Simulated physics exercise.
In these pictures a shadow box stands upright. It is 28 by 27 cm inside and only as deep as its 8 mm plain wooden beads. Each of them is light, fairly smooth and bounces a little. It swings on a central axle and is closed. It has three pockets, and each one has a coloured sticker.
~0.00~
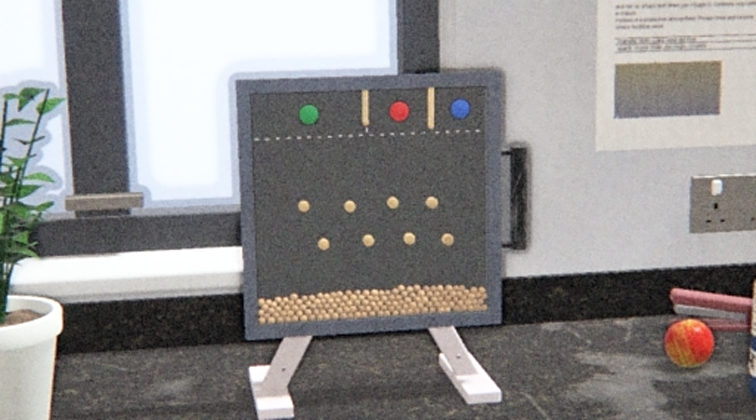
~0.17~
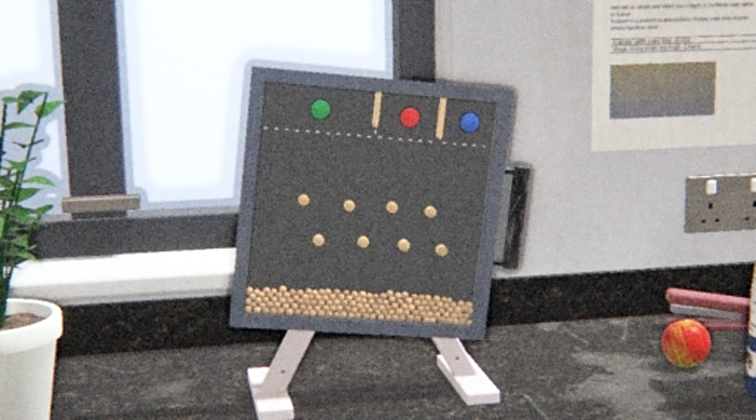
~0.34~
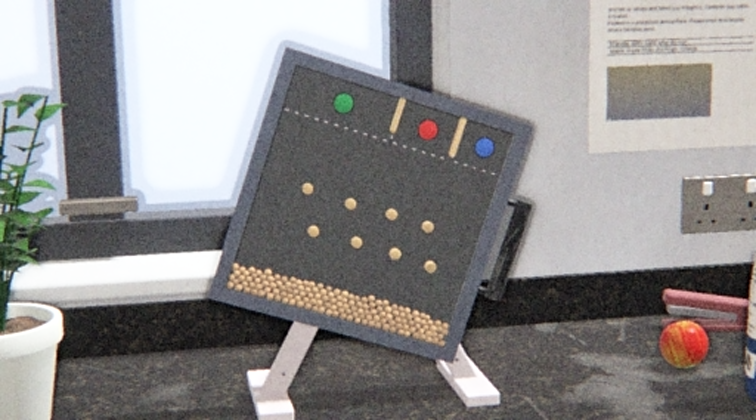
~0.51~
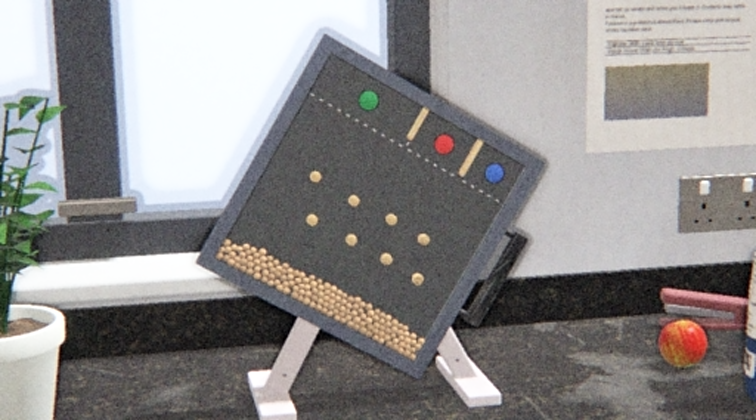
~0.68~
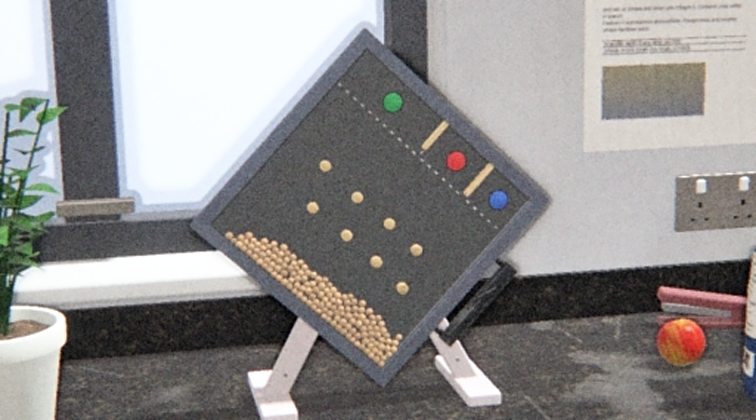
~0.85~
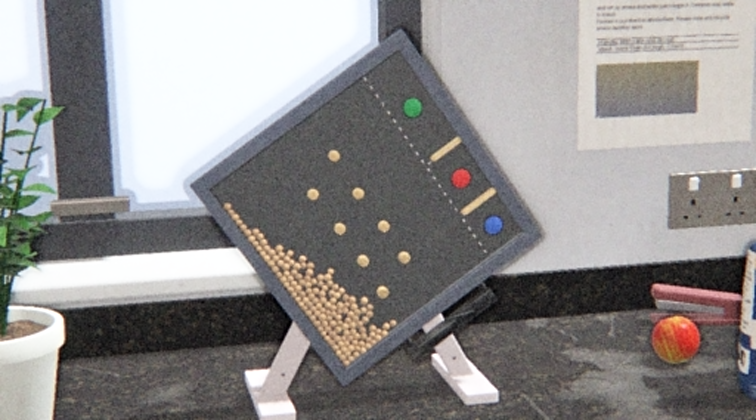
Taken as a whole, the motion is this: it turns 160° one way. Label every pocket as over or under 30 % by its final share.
Red under, blue over, green under 30 %.
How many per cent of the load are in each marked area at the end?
Tally: Red pocket = 15; blue pocket = 35; green pocket = 0.
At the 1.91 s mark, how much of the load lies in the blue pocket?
It comes to close to 30 percent.
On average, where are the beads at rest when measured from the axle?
About 7 cm left and 10 cm below.
After 1.38 s, it stands 94° clockwise; the beads' middle is 10 cm left of and 8 cm below the centre; nothing in the marked areas.
After 1.91 s, it stands 132° clockwise; the beads' middle is 6 cm left of and 10 cm below the centre; blue 30 %.
After 2.36 s, it stands 160° clockwise; the beads' middle is 8 cm left of and 10 cm below the centre; red 10 %, blue 35 %.
At rest by 3.4 s, it stands 160° clockwise; red 15 %, blue 35 %, green 0 %, elsewhere 50 %.
